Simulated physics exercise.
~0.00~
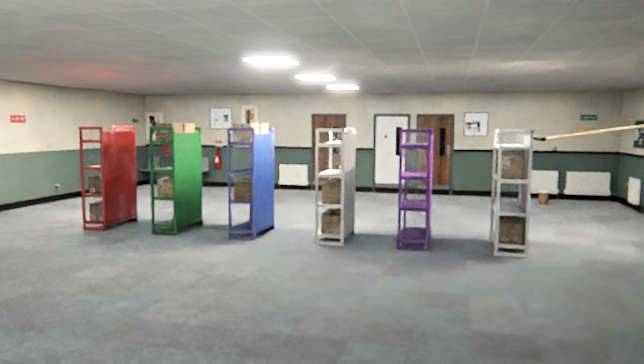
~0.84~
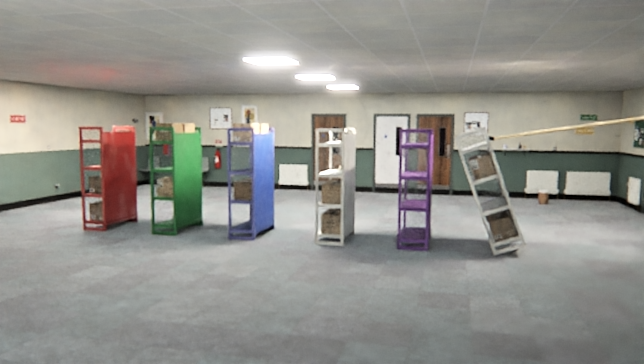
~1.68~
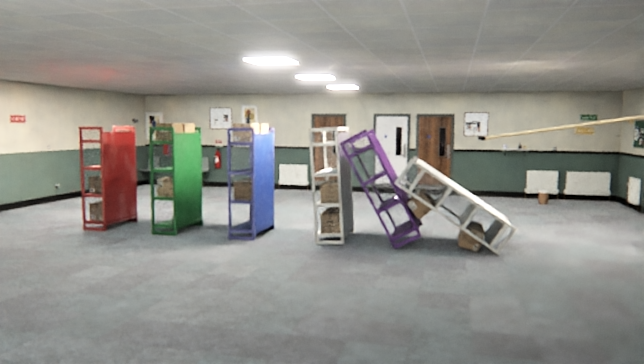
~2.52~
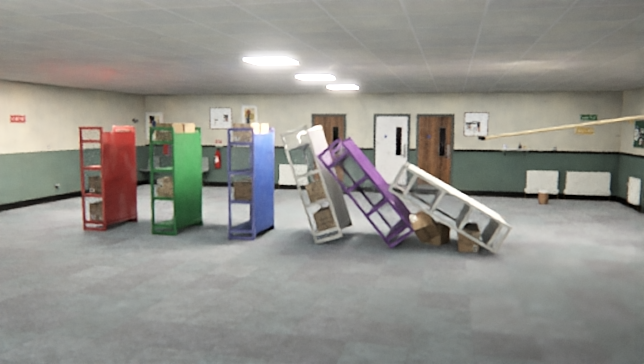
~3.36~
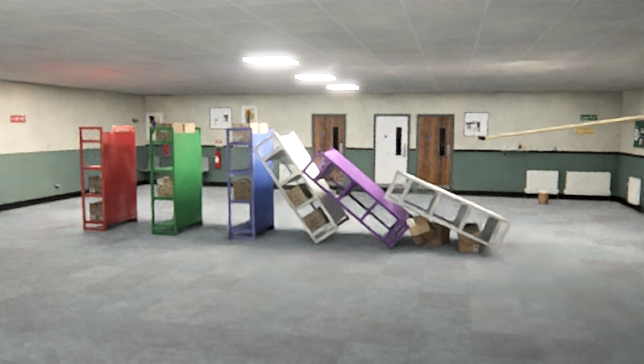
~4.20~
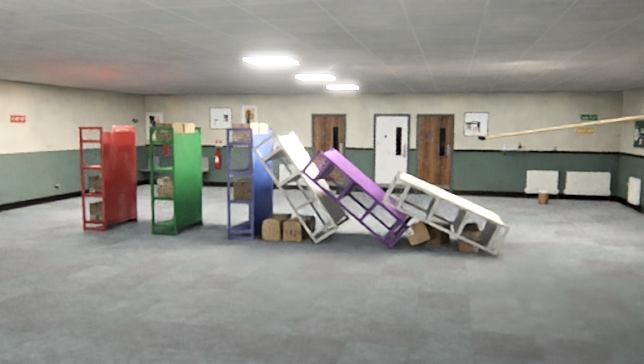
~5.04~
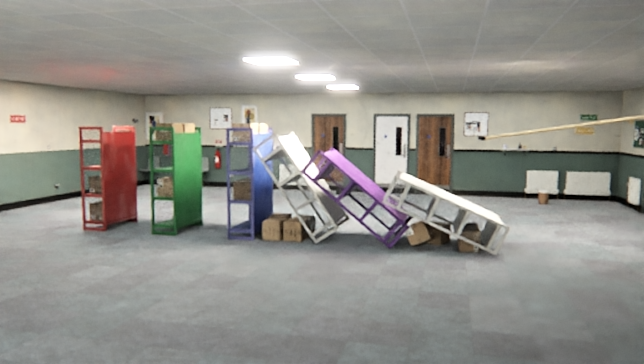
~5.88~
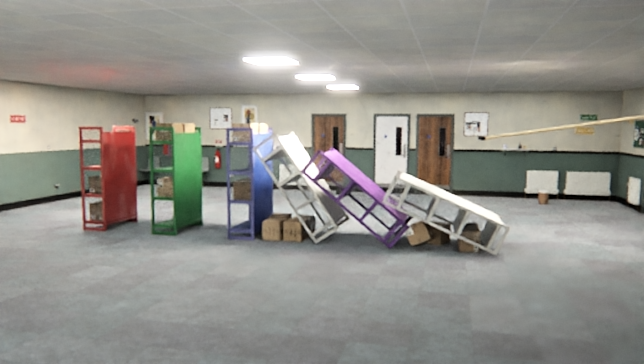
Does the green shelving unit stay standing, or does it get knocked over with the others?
The green unit stays standing. The toppling stops at the blue unit beside it, so the green one is never reached.
